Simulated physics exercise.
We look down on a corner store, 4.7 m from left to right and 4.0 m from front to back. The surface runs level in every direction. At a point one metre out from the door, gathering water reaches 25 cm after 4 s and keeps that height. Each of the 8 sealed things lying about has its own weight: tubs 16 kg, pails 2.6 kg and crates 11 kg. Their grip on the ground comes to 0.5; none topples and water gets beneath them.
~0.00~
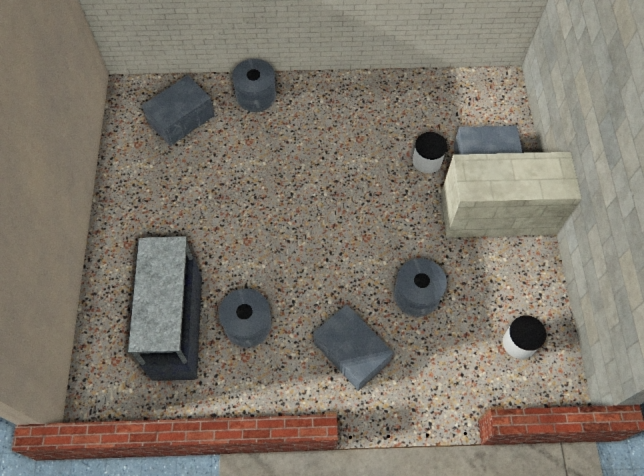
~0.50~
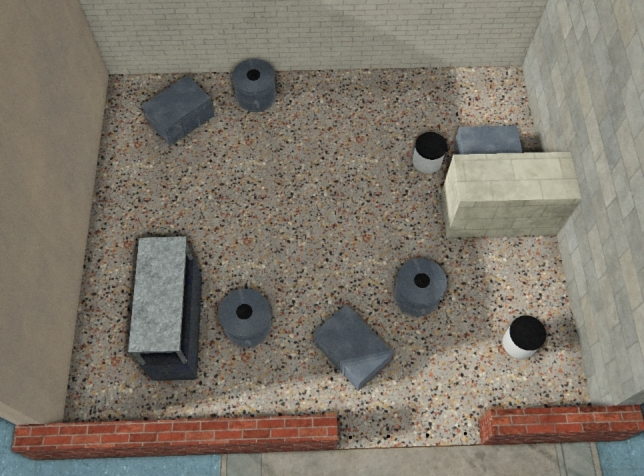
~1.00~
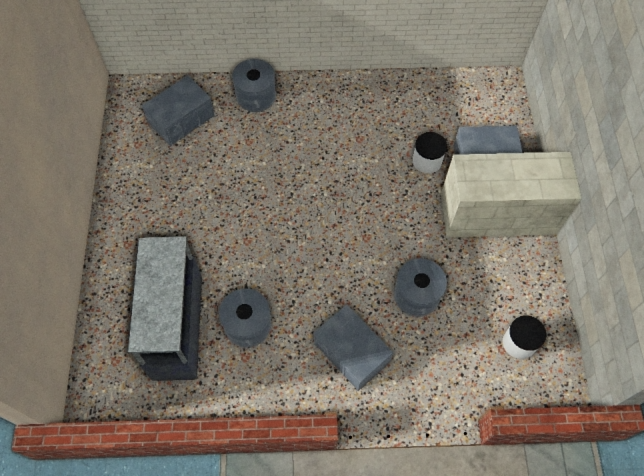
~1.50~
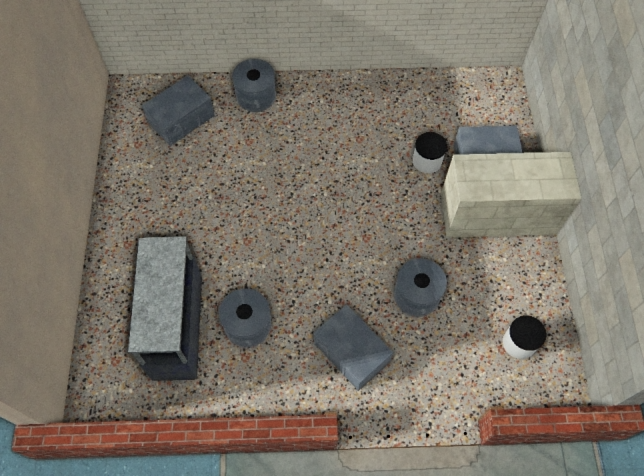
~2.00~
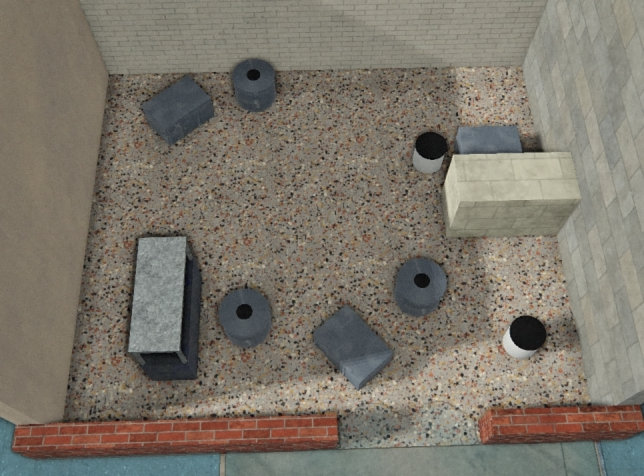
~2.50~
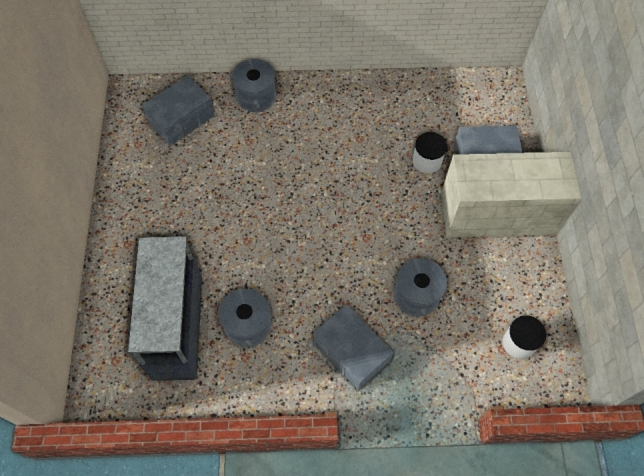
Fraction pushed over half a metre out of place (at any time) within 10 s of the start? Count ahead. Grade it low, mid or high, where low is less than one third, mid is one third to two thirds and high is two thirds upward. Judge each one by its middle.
Grade: High.
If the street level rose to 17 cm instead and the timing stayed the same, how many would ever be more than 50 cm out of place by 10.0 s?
The answer would then be 3.
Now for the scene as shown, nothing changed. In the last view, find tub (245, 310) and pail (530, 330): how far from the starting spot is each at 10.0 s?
In that order: 0 cm, 250 cm.
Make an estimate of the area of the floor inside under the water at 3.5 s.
That flooded area is roughly 3.0 m2.
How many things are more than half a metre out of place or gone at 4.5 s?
By my reckoning, 1.
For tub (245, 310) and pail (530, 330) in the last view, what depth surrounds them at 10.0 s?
Around 4 cm and 6 cm.
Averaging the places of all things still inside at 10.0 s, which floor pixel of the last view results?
(301, 177).
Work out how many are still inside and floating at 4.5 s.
At that instant the tally stands at 0.
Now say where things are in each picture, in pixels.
The first frame shows a tub at (254, 75) rests on the ground; a pail at (431, 145), on the bottom; water covers 0.0 m2; 0 of 8 have shifted.
The second frame shows a tub at (254, 75), on the bottom; a pail at (431, 145), on the bottom; water covers 0.0 m2; 0 of 8 have shifted.
The third frame shows a tub at (254, 75) rests on the ground; a pail at (431, 145), on the bottom; water covers 0.0 m2; 0 of 8 have shifted.
The fourth frame shows a tub at (254, 75) rests on the ground; a pail at (431, 145), on the bottom; water covers 0.0 m2; 0 of 8 have shifted.
The fifth frame shows a tub at (254, 75) rests on the ground; a pail at (431, 145) rests on the ground; water covers 0.1 m2; 0 of 8 have shifted.
The sixth frame shows a tub at (254, 75) rests on the ground; a pail at (431, 145), on the bottom; 0.6 m2 under water; 0 of 8 have shifted.
After 3.5 s 0 of 8 are over 50 cm from their spots; 0 afloat.
After 4.5 s 1 of 8 are over 50 cm from their spots; 0 afloat.
After 7.0 s 4 of 8 are over 50 cm from their spots; 3 afloat.
After 10.0 s 6 of 8 are over 50 cm from their spots, and 6 have been at some point; 7 afloat.
